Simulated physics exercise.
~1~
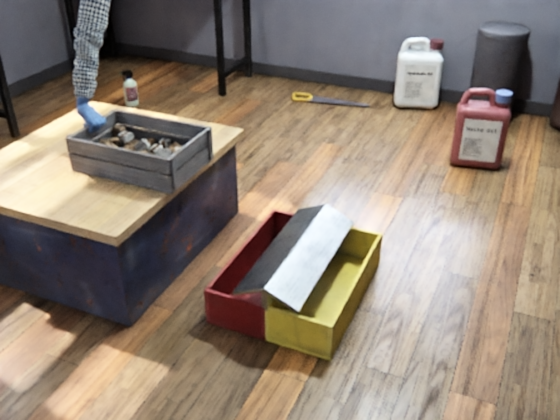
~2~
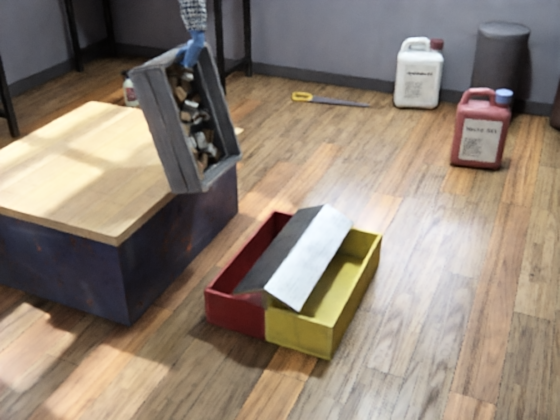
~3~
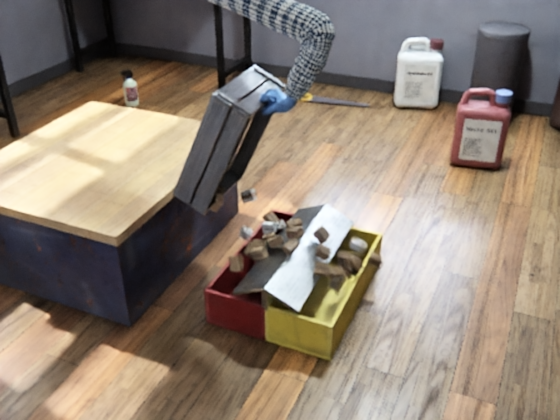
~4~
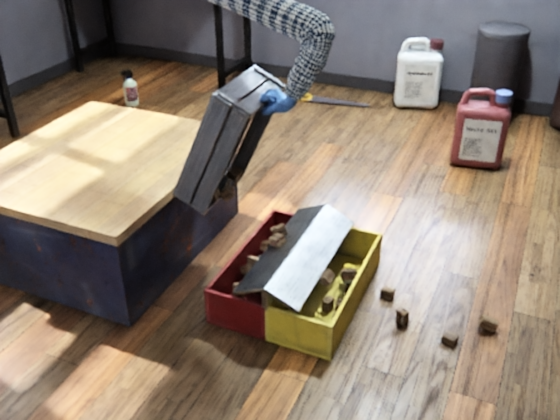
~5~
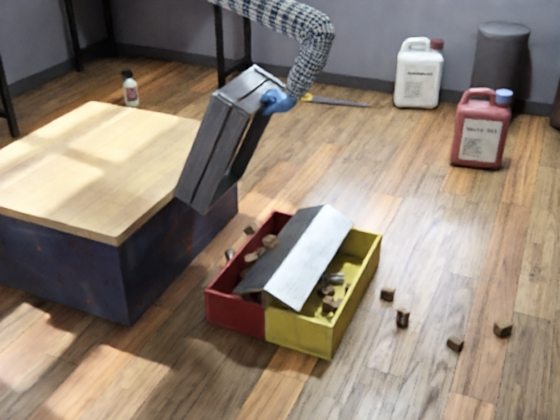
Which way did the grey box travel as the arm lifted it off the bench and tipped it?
The grey box moved to the right, away from its spot on the bench and toward the red and yellow tubs.
